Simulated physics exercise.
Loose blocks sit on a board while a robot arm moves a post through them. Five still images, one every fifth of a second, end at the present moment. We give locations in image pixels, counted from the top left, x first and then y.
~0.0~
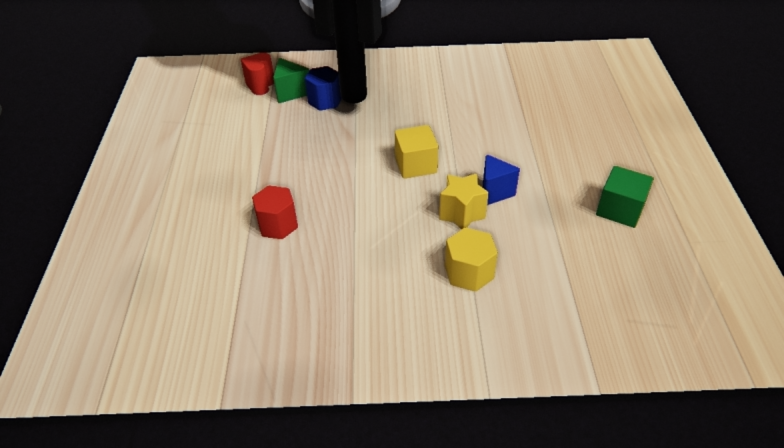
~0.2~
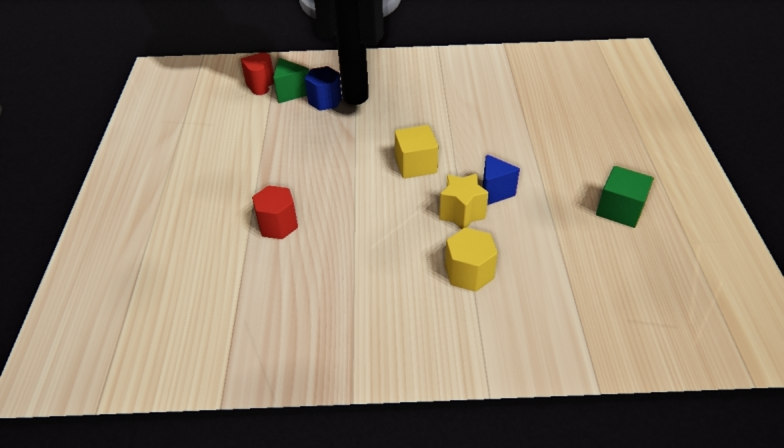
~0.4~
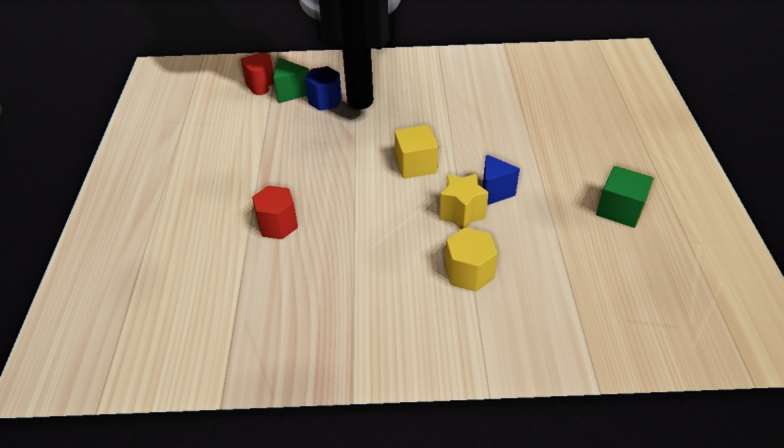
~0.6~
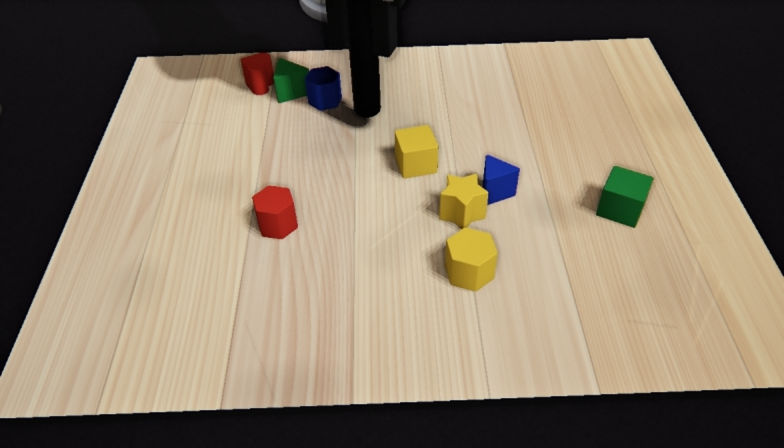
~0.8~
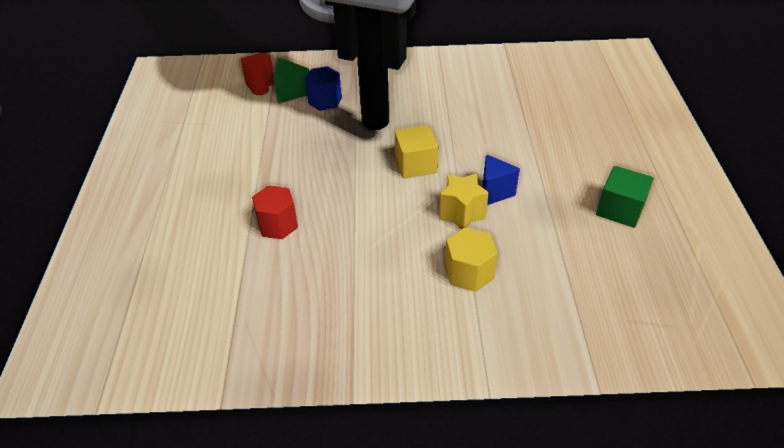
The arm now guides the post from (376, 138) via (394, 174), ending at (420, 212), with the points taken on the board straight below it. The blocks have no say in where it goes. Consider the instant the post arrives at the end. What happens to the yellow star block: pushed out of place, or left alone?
At the moment the path ends, the yellow star block still stands where it did.
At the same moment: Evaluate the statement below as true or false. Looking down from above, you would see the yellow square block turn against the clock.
That claim is true.
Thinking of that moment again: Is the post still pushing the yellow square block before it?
It seems not.
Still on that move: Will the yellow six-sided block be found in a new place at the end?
Answer: No.
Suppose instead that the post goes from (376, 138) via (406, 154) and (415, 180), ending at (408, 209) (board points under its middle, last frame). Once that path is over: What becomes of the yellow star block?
That block is going to get moved.
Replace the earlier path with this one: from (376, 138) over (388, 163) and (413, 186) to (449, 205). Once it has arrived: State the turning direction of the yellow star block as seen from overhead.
Prediction: Clockwise.
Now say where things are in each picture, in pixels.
Tip of the post at (354, 97), middles of tops, yellow square block at (416, 138), yellow star block at (464, 187), yellow six-sided block at (472, 246), in the first frame.
Post at (356, 99), nothing pushed, in the second frame.
Post at (360, 103), nothing pushed, in the third frame.
Post at (368, 111), nothing pushed, in the fourth frame.
Post at (376, 123), yellow square block at (416, 138), yellow star block at (464, 187), yellow six-sided block at (472, 246), in the fifth frame.
What follows on the original path. One third of the way, post at (387, 147); yellow square block at (425, 143), turned 20° anticlockwise.
Two thirds of the way, post at (402, 172); yellow square block at (437, 152), turned 75° anticlockwise.
At the end, post at (420, 197); yellow square block at (439, 153), turned 85° anticlockwise; yellow star block unmoved; yellow six-sided block unmoved.
